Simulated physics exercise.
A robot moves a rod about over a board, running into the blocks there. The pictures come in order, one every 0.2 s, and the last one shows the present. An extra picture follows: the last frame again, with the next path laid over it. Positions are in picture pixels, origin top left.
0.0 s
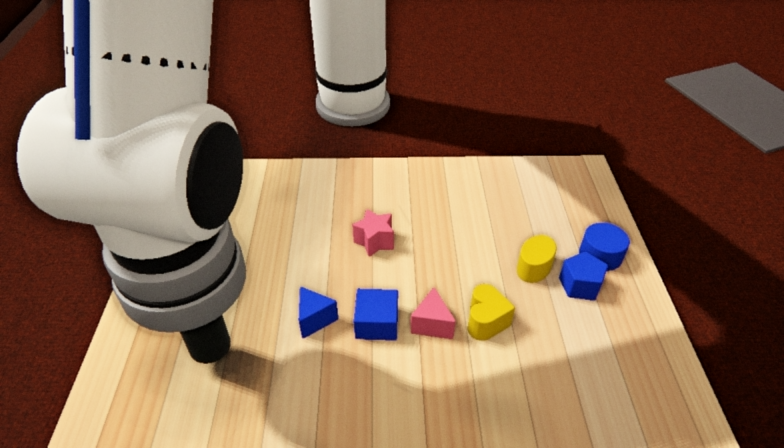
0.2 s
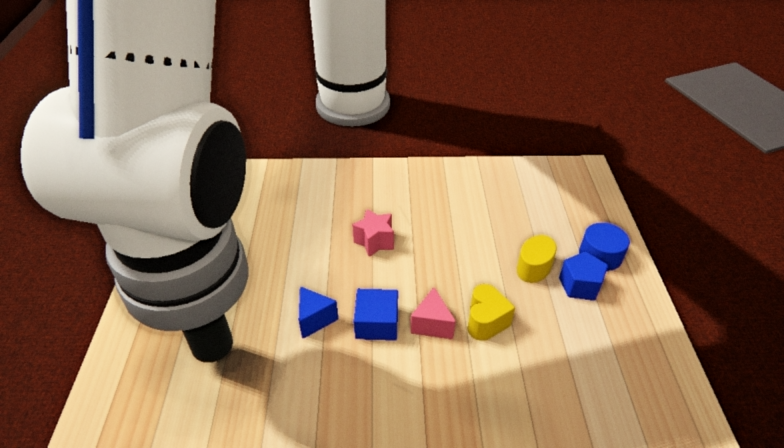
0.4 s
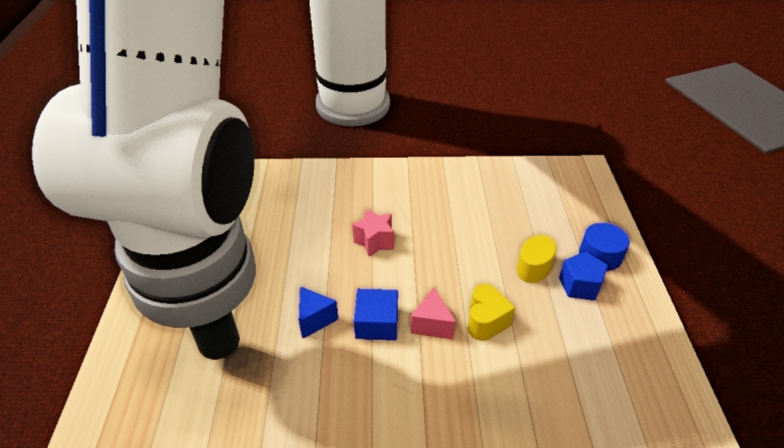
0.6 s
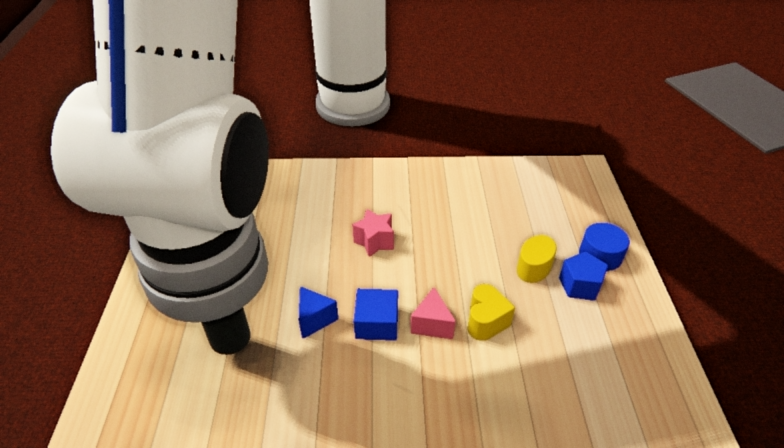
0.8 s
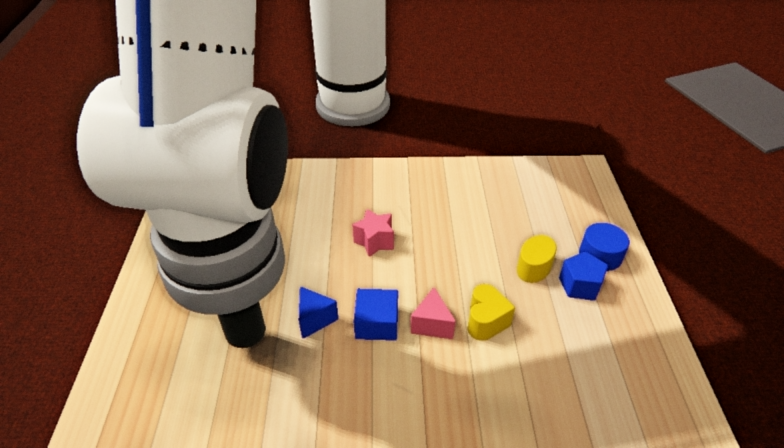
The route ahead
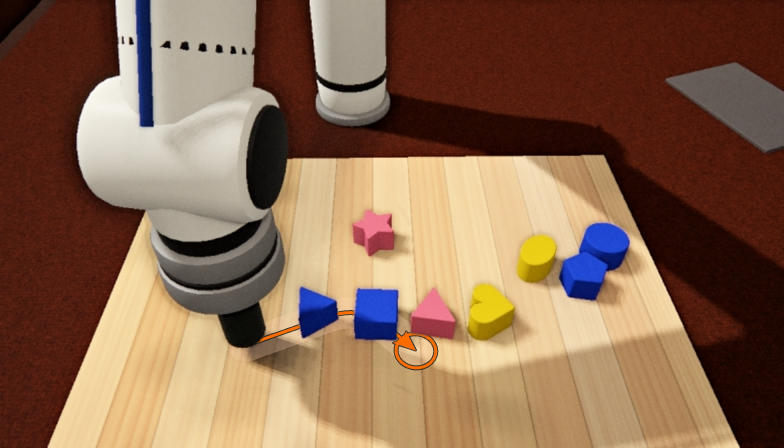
To begin with, a robot arm holds a dark rod over the left side of a wooden board scattered with blue, pink and yellow blocks. The rod barely shifts, then moves a short way right and slightly up toward the blue triangular block, touching nothing, while all the blocks stay still.
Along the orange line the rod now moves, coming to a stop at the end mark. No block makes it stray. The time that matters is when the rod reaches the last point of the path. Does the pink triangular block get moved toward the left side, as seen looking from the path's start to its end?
My answer is no.
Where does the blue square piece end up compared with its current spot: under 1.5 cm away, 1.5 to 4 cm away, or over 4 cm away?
If I had to pick, the blue square piece travels beyond 4 cm here.
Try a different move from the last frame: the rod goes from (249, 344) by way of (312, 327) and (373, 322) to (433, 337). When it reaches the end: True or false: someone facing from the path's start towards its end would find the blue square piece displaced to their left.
That statement is not accurate.
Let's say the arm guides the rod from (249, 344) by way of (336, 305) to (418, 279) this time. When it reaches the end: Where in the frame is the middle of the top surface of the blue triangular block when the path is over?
That would be at about pixel (447, 253).
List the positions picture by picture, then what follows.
The first frame shows tip of the rod at (210, 346), middles of tops, blue triangular block at (312, 302), blue square piece at (376, 304), pink triangular block at (434, 307), yellow heart-shaped block at (490, 303).
The second frame shows rod at (213, 345), nothing pushed.
The third frame shows rod at (219, 343), nothing pushed.
The fourth frame shows rod at (230, 338), nothing pushed.
The fifth frame shows rod at (246, 332), blue triangular block at (312, 302), blue square piece at (376, 304), pink triangular block at (434, 307), yellow heart-shaped block at (490, 303).
The line goes from (249, 344) by way of (310, 323) and (369, 316) to (416, 350).
The first path, step by step. One third of the way, rod at (310, 310); blue triangular block at (338, 290), turned 30° anticlockwise.
Two thirds of the way, rod at (371, 304); blue triangular block at (384, 273), turned 40° anticlockwise; blue square piece at (413, 305), turned 25° clockwise; pink triangular block at (451, 308).
At the end, rod at (417, 338); blue triangular block at (385, 273), turned 45° anticlockwise; blue square piece at (460, 330); pink triangular block at (495, 320), turned 35° anticlockwise; yellow heart-shaped block at (508, 298), turned 65° anticlockwise.
